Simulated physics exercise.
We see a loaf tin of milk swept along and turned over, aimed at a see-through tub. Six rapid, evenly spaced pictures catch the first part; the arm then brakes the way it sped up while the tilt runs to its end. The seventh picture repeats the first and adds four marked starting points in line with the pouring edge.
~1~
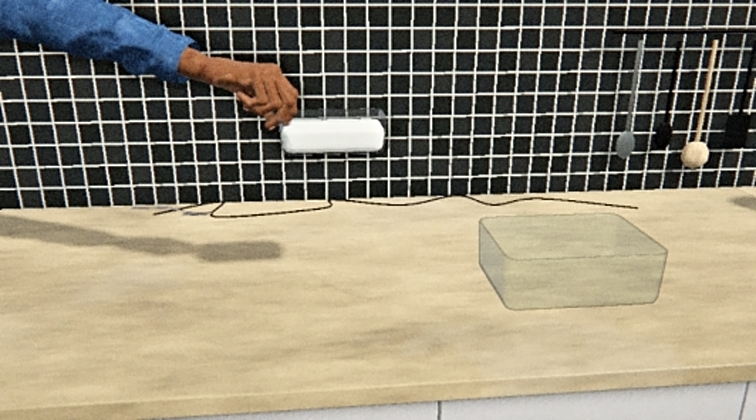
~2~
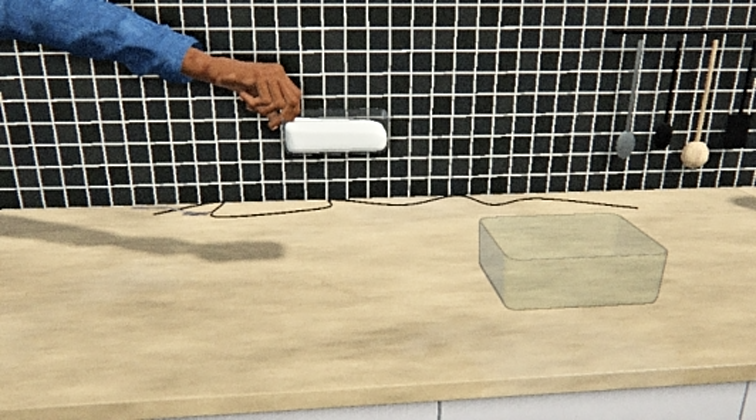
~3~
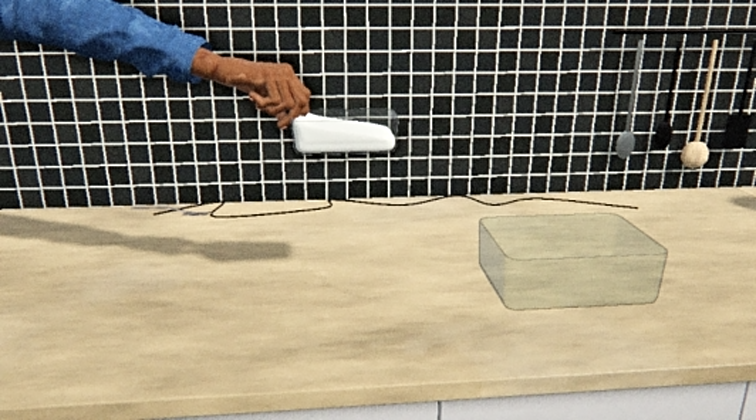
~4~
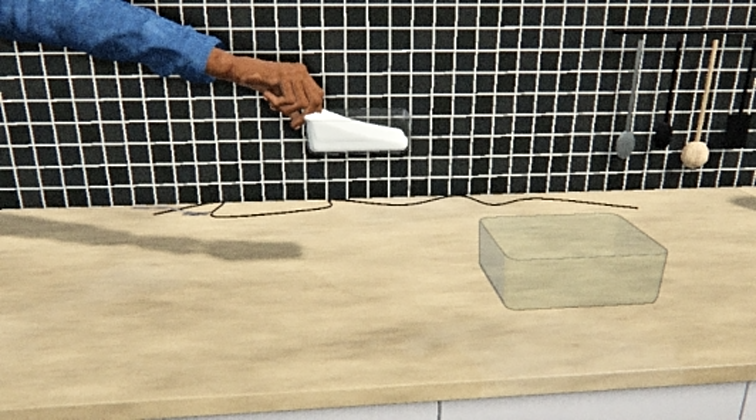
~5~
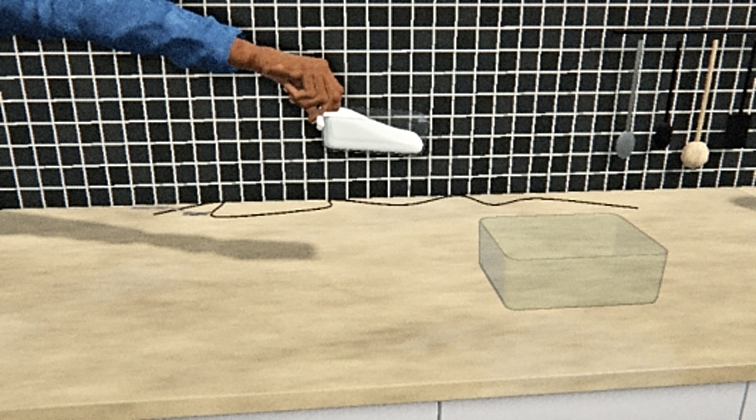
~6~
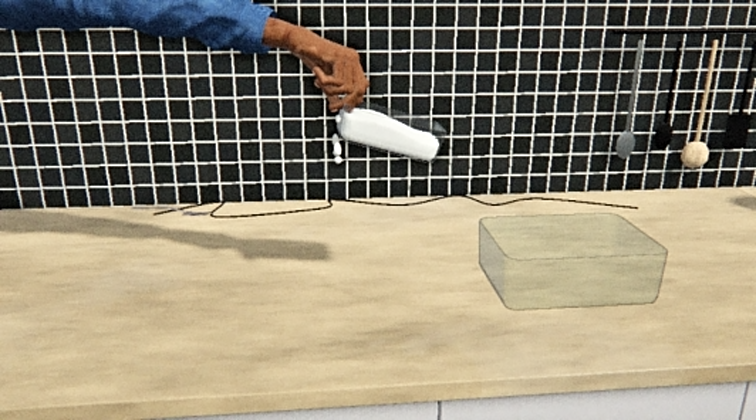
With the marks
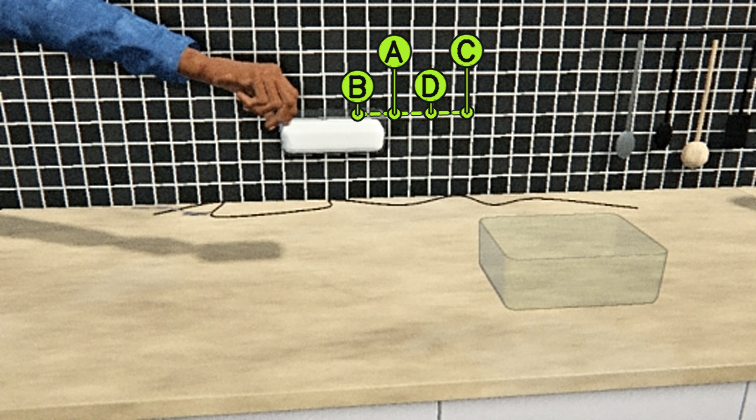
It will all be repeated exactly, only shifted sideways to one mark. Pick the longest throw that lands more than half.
Place B just does it.
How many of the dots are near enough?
All of them.
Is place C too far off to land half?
No, that is safe.
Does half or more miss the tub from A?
No, that is safe.
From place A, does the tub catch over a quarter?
Yes.
In lime, A at (394, 113); B at (357, 114); C at (466, 112); D at (430, 113).
If A is chosen, about 82 % lands in the tub, 11 % falls short and 7 % goes beside or beyond.
If B is chosen, about 69 % lands in the tub, 26 % falls short and 5 % goes beside or beyond.
If C is chosen, about 90 % lands in the tub, 3 % falls short and 6 % goes beside or beyond.
If D is chosen, about 79 % lands in the tub, 7 % falls short and 14 % goes beside or beyond.
